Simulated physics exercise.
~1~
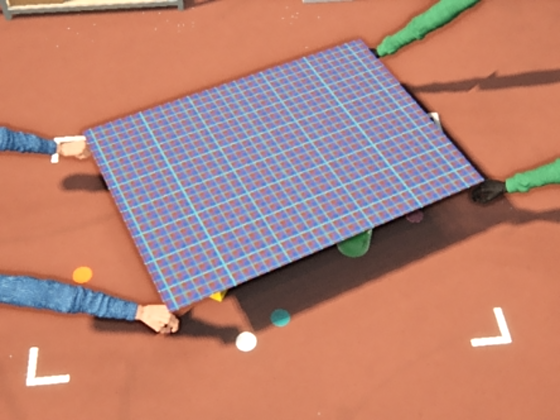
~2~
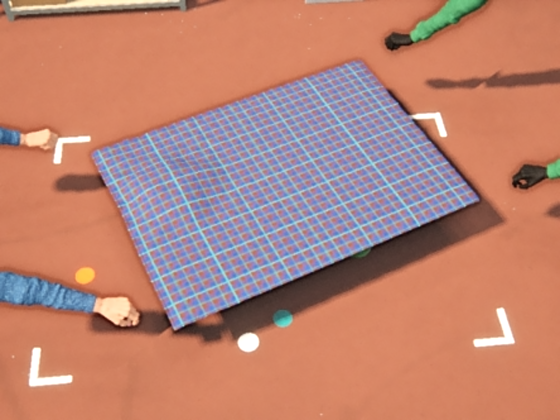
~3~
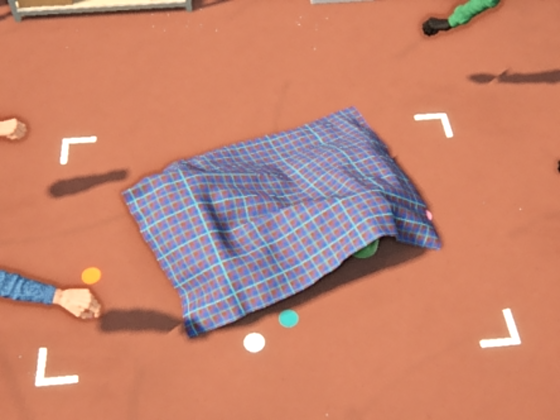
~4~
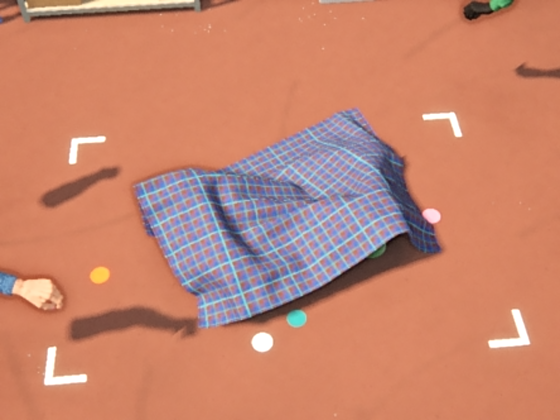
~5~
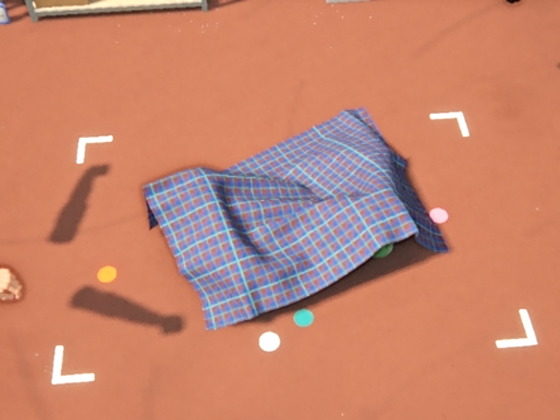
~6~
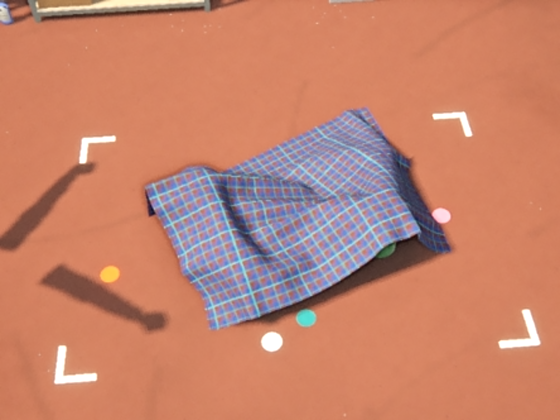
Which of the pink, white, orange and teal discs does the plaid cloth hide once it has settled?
None of them. The pink, white, orange and teal discs all remain in the open around the rumpled cloth.
